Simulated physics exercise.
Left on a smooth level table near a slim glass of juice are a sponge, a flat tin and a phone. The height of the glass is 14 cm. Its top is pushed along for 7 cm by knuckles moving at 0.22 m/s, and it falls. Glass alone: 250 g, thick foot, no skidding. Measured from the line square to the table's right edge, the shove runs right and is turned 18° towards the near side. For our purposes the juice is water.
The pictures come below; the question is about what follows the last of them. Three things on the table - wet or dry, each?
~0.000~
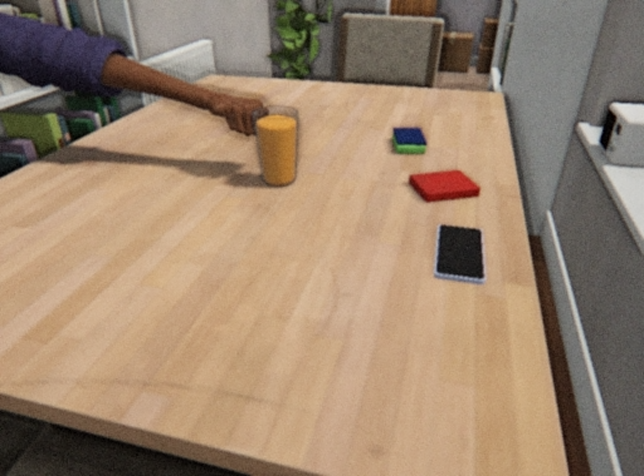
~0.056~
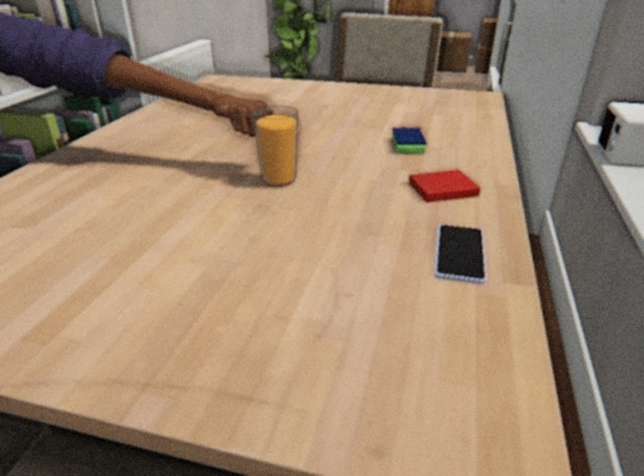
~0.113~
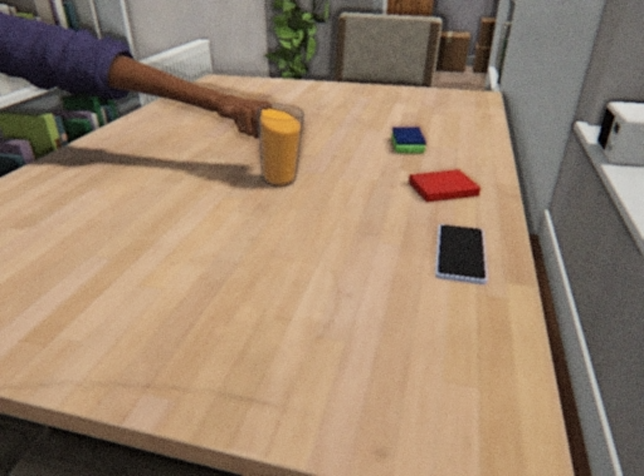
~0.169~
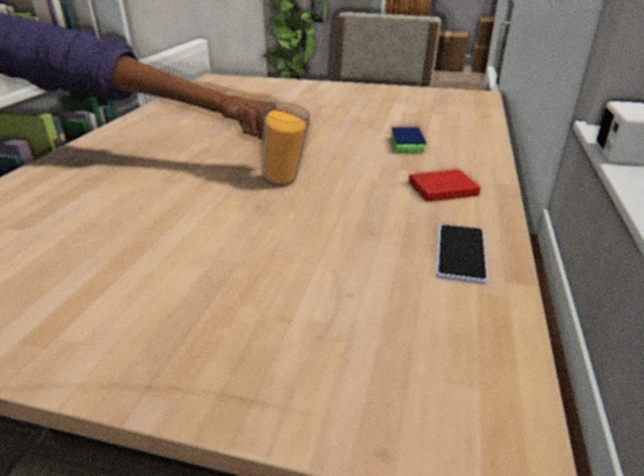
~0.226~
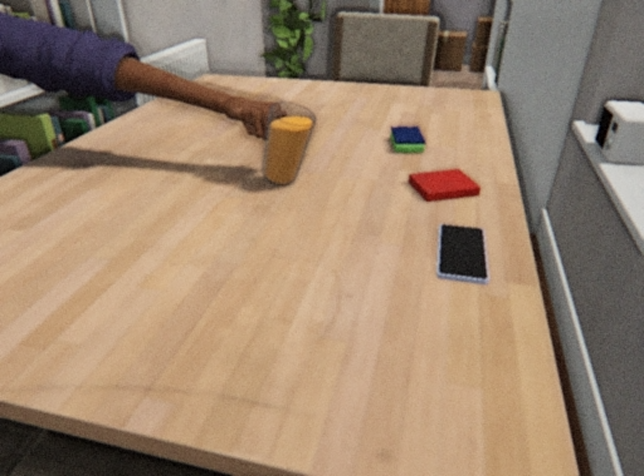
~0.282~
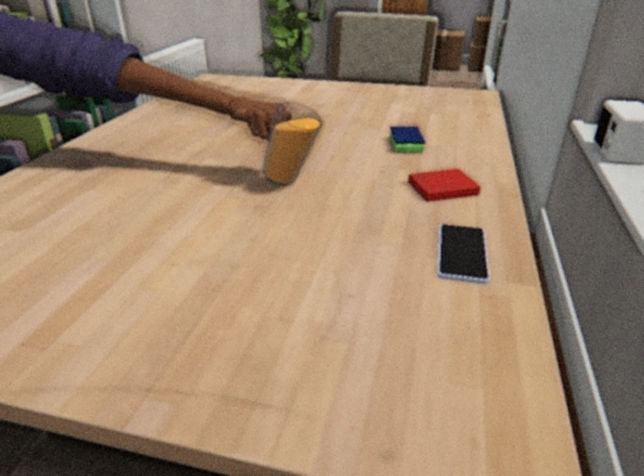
Sponge: Dry; flat tin: Wet; phone: Wet.
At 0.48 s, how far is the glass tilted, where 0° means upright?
It is at some 52°.
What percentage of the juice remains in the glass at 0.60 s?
It is roughly 84 percent.
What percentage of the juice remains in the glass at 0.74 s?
Roughly 48 per cent.
After 0.48 s the tilt is 51° and 99 per cent is in the glass, 0 has run off the table; wet so far, nothing.
After 0.60 s the tilt is 87° and 84 per cent is in the glass, 0 has run off the table; wet so far, nothing.
After 0.74 s the tilt is 87° and 48 per cent is in the glass, 0 has run off the table; wet so far, flat tin, phone.
After 0.98 s the tilt is 87° and 24 per cent is in the glass, 11 has run off the table; wet so far, flat tin, phone.
In the end 5 per cent is in the glass, 37 has run off the table; wet so far, flat tin, phone.
